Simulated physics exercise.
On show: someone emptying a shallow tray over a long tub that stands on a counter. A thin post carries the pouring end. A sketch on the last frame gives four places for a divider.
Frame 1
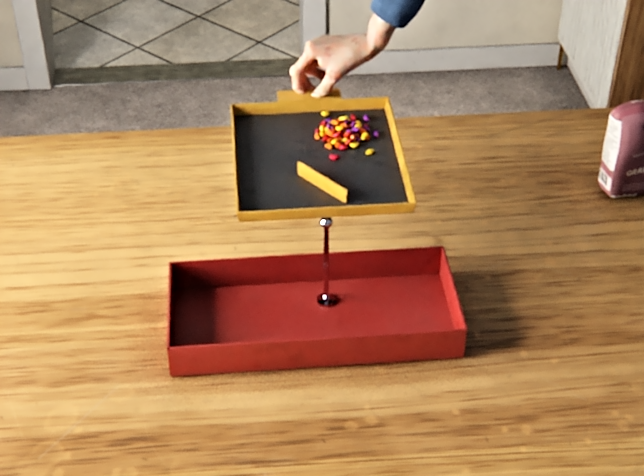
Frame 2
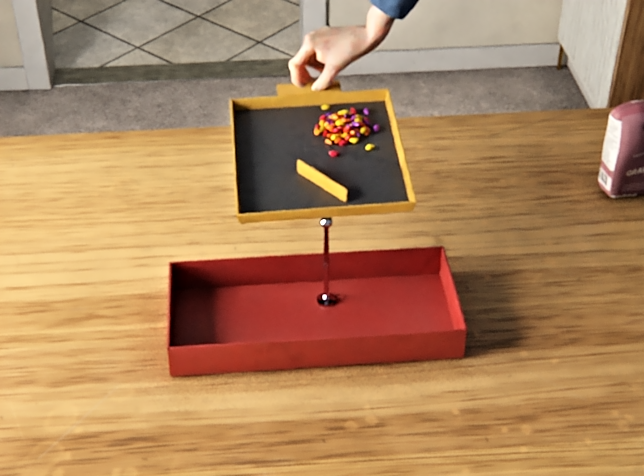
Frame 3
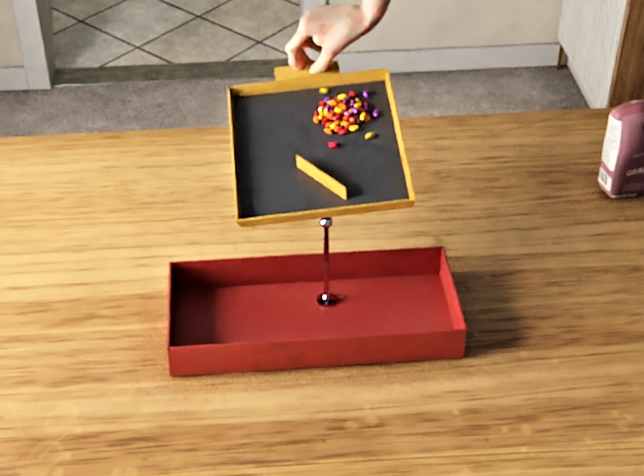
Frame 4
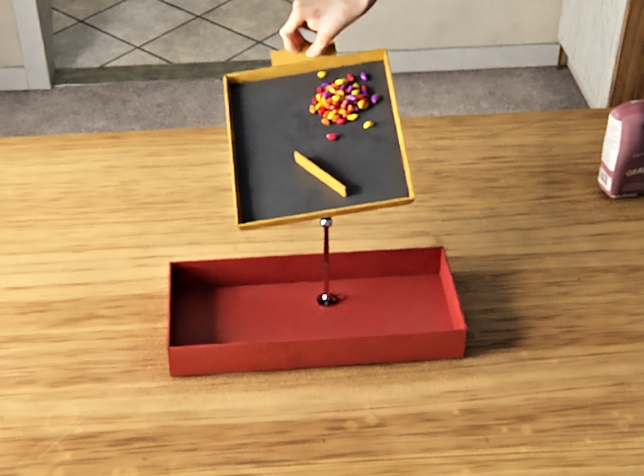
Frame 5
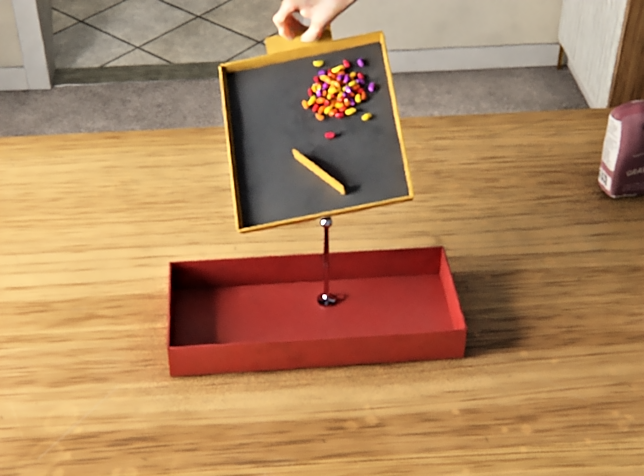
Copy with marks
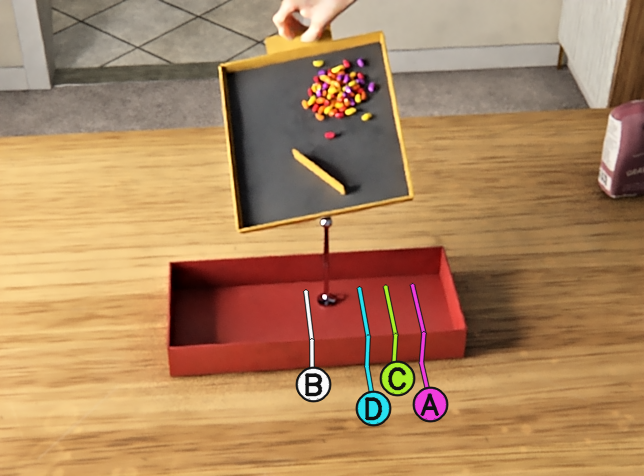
On a wooden counter, a hand raising the back of a yellow-rimmed tray of colourful jelly beans above a long red tub.
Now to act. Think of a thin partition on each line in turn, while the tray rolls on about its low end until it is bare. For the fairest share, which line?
It is B.
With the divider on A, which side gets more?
More lands on the left.
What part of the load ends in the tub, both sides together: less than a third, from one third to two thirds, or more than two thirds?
More than two thirds.
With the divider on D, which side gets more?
Left.
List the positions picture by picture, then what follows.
Corners of the pouring end near (240, 211) and (413, 201), level; middle of the load near (345, 132), jelly beans, in the first frame.
Corners of the pouring end near (240, 213) and (413, 200), barely tipped; fin from (298, 160) to (347, 190), in the second frame.
Corners of the pouring end near (239, 218) and (412, 197), a little tipped; front corners of the tub near (168, 348) and (466, 329), in the third frame.
Corners of the pouring end near (239, 223) and (411, 195), clearly tipped; far corners near (227, 77) and (384, 51), in the fourth frame.
Corners of the pouring end near (240, 228) and (410, 194), clearly tipped; the left corner sinks clearly lower, in the fifth frame.
On the marked copy, line A crosses the front rim at (423, 332); line B crosses the front rim at (311, 339); line C crosses the front rim at (395, 334); line D crosses the front rim at (367, 335).
For line A, of what is caught, the whole lot on the left of the divider, none at all on the right.
For line B, of what is caught, close to half on the left of the divider, close to half on the right.
For line C, of what is caught, the whole lot on the left of the divider, none at all on the right.
For line D, of what is caught, all but a few on the left of the divider, only a few on the right.
